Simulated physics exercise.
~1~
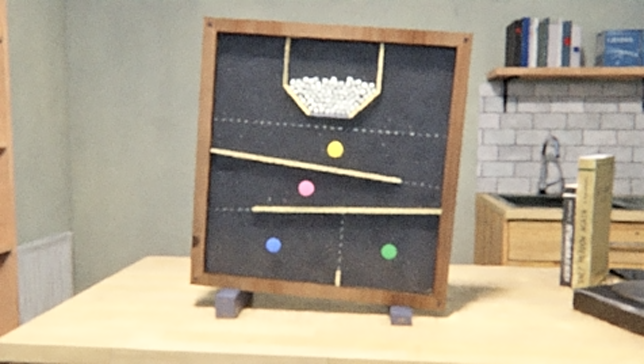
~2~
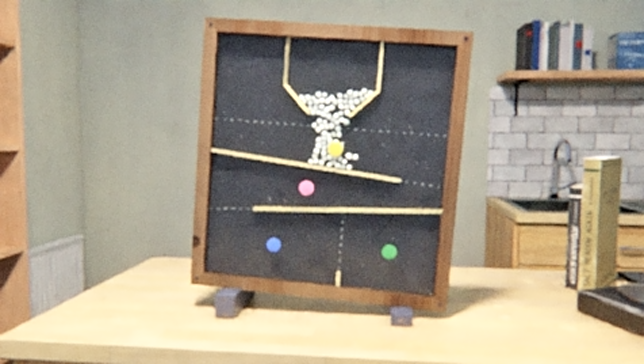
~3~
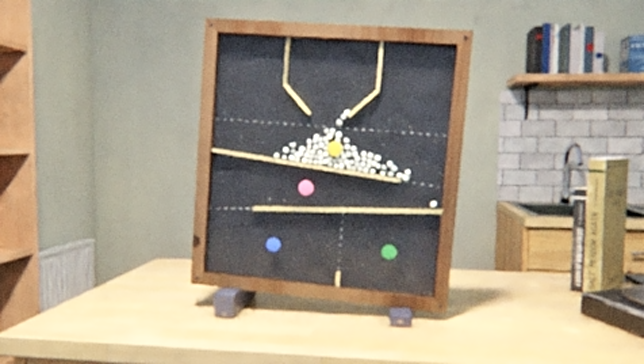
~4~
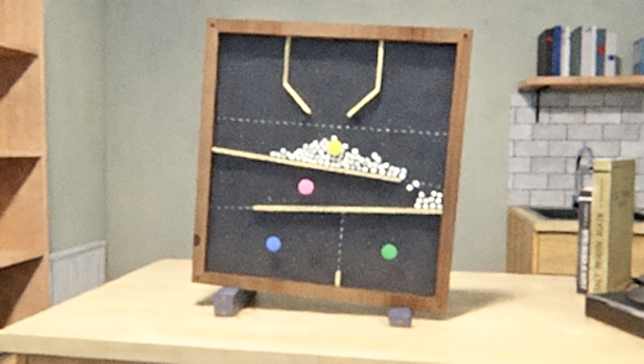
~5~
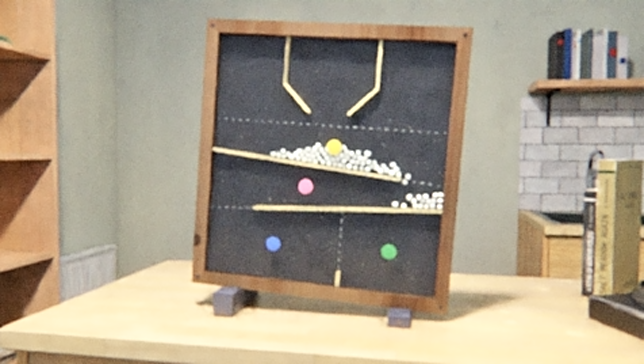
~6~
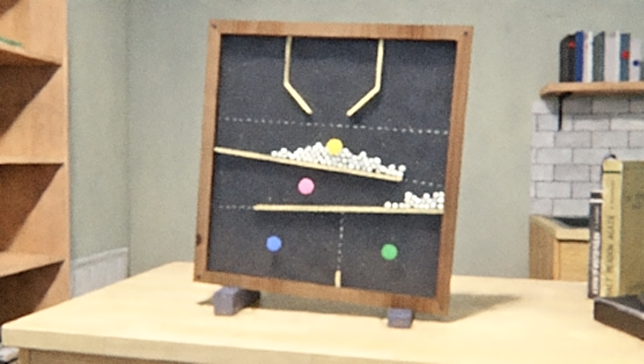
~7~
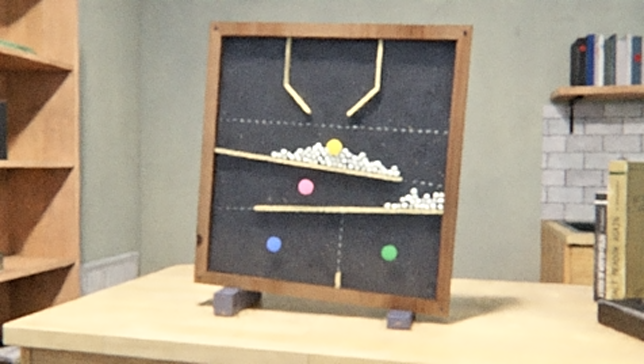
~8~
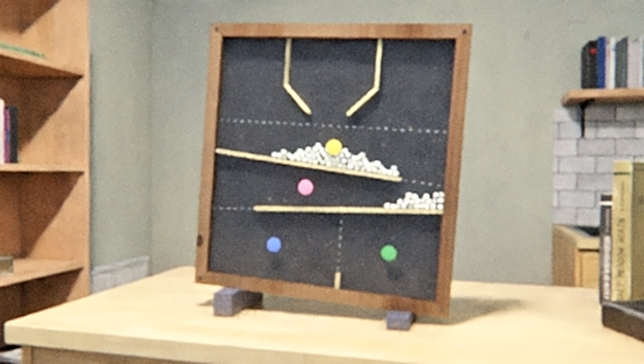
Small white beads poured from a funnel at the top of an upright, wood-framed black board, heaping around the yellow dot on a sloping ledge. Some spilled off its right end onto the ledge below, where a smaller pile settled and stayed.
